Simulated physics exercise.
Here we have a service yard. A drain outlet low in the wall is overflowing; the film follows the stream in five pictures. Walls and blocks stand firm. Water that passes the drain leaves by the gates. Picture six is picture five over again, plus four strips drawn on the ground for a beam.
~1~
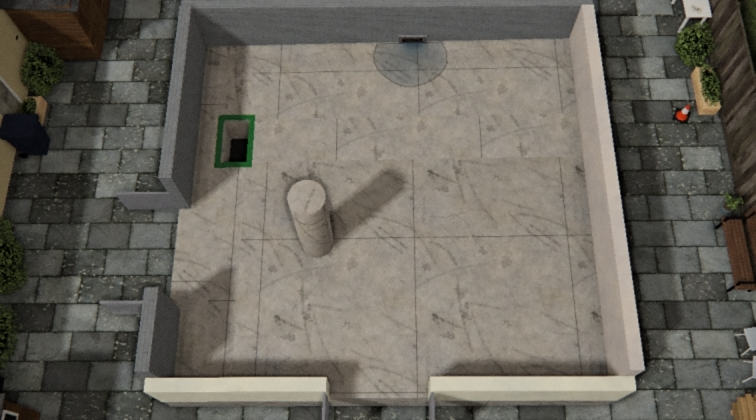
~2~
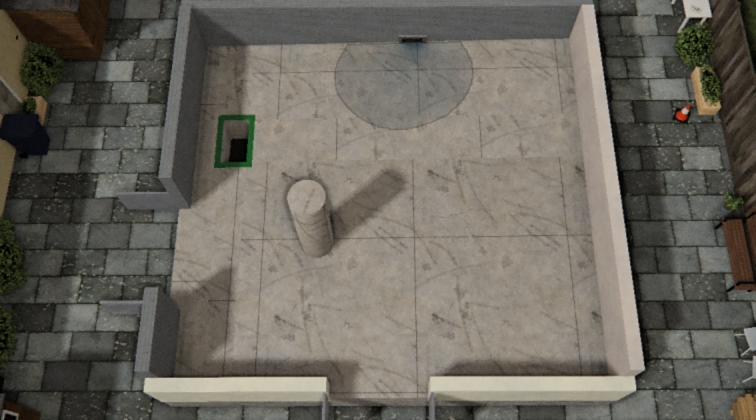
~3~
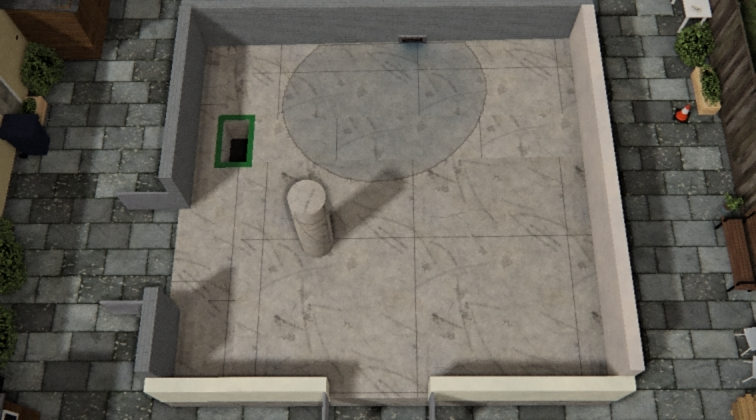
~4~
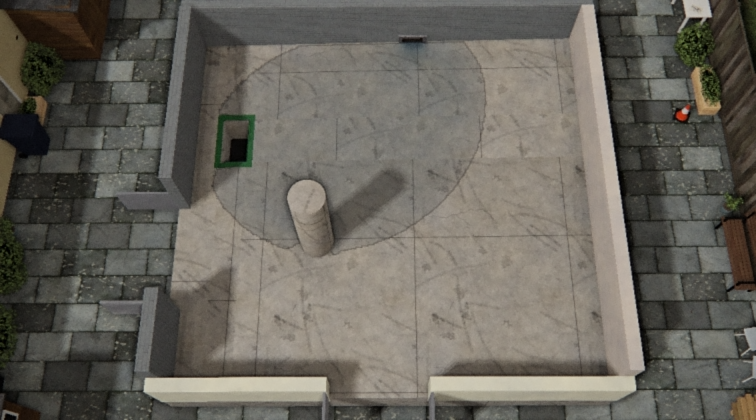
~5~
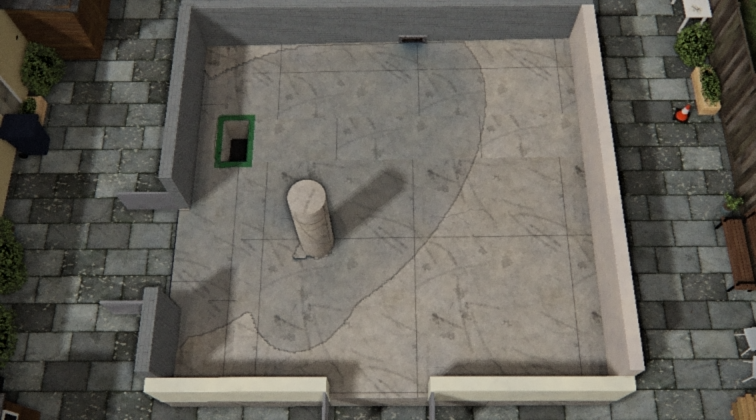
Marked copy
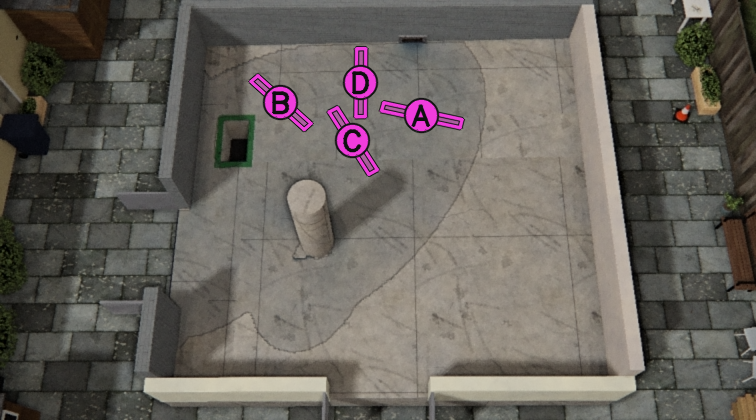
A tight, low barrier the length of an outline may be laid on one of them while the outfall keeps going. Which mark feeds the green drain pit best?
It is A.
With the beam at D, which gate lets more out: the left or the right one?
More leaves on the left.
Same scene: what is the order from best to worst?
The order is A, C, B, D.
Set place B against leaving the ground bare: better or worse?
Place B is worse.
On the marked copy, A from (382, 106) to (461, 123); B from (254, 78) to (307, 126); C from (333, 109) to (373, 172); D from (360, 116) to (361, 48).
With A, about 43 % of the stream goes into the green drain pit, about 55 % out by the gates.
With B, about 12 % of the stream goes into the green drain pit, about 87 % out by the gates.
With C, about 24 % of the stream goes into the green drain pit, about 75 % out by the gates.
With D, about 3 % of the stream goes into the green drain pit, about 96 % out by the gates.
